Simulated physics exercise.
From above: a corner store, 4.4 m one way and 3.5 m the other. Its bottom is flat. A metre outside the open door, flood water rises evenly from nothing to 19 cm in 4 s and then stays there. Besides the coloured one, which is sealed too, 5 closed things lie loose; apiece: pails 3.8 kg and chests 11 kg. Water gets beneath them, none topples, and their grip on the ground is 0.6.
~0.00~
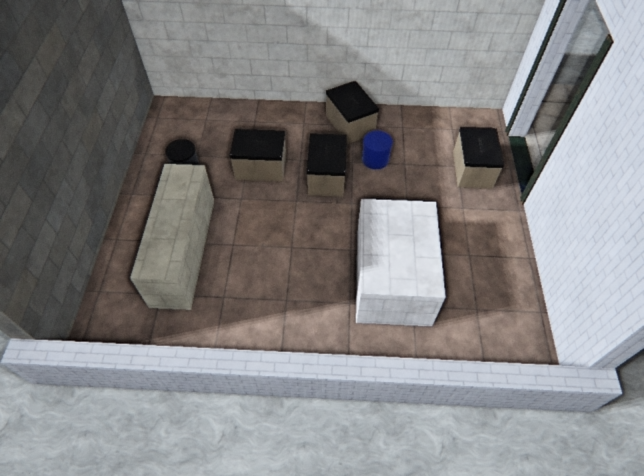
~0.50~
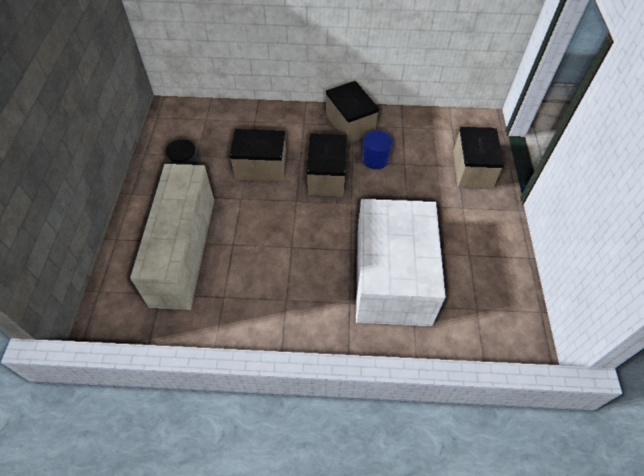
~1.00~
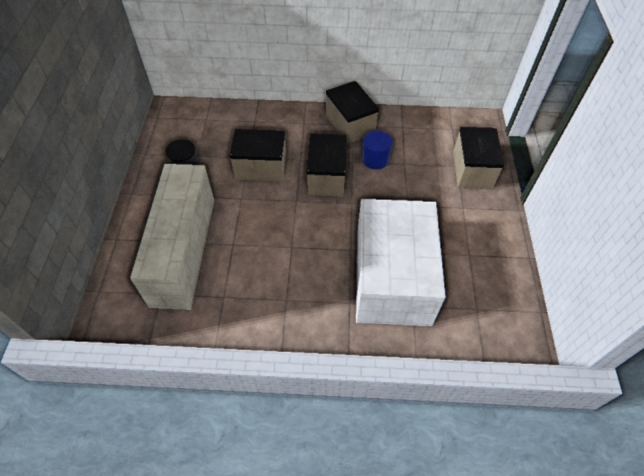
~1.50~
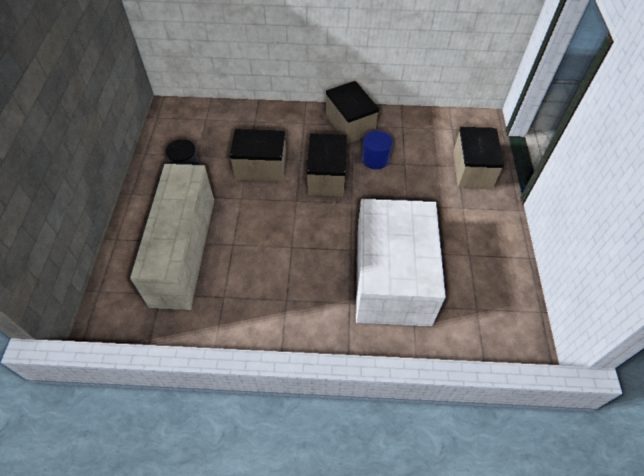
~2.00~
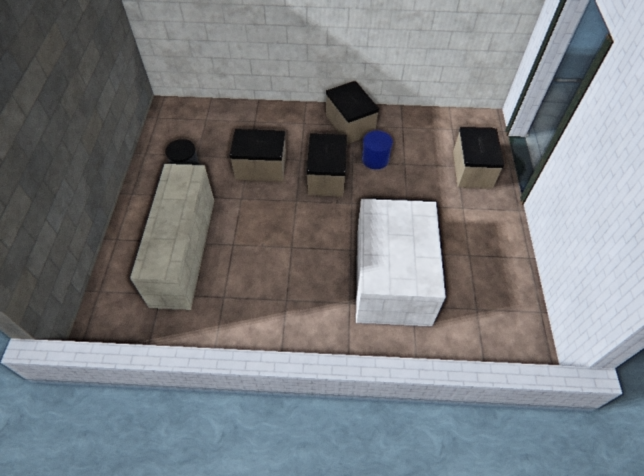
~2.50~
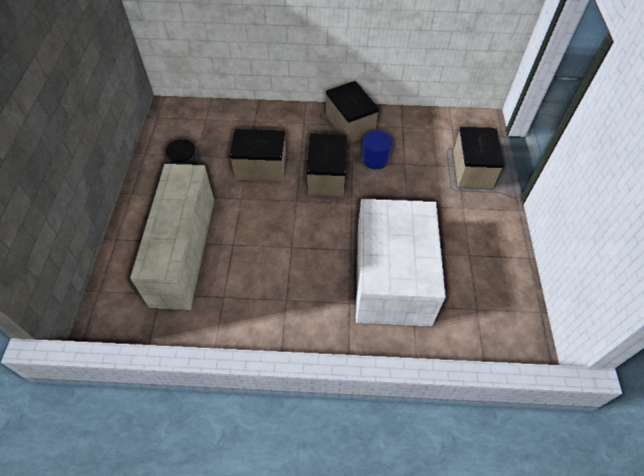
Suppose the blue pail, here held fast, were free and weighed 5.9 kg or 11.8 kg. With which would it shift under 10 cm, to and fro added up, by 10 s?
I expect that only the higher weight holds it.
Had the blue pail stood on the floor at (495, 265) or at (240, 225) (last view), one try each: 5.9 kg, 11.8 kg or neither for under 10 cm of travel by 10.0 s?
In that order: Either load holds; it takes the larger.
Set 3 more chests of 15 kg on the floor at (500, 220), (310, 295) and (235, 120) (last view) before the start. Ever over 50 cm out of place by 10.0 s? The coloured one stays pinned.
In that order: Less, short of it, more.
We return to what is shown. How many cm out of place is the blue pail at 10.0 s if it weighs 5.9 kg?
About 250 cm.
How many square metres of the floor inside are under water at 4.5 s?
Roughly 4.0 m2.
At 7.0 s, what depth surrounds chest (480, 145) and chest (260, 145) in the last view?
Roughly 6 and 4 cm.
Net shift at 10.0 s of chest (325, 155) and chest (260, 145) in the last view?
In turn: 140 cm, 80 cm.
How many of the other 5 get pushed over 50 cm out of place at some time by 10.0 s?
4 of them.
After 3.5 s the blue pail would be 0 cm from its start with 5.9 kg and 0 cm from its start with 11.8 kg; 0 cm of water round it then.
After 4.5 s the blue pail would be 4 cm from its start with 5.9 kg and 0 cm from its start with 11.8 kg; 0 cm of water round it then.
After 7.0 s the blue pail would be 50 cm from its start with 5.9 kg and 0 cm from its start with 11.8 kg; 7 cm of water round it then.
After 10.0 s the blue pail would be 226 cm from its start with 5.9 kg and 0 cm from its start with 11.8 kg; 6 cm of water round it then.
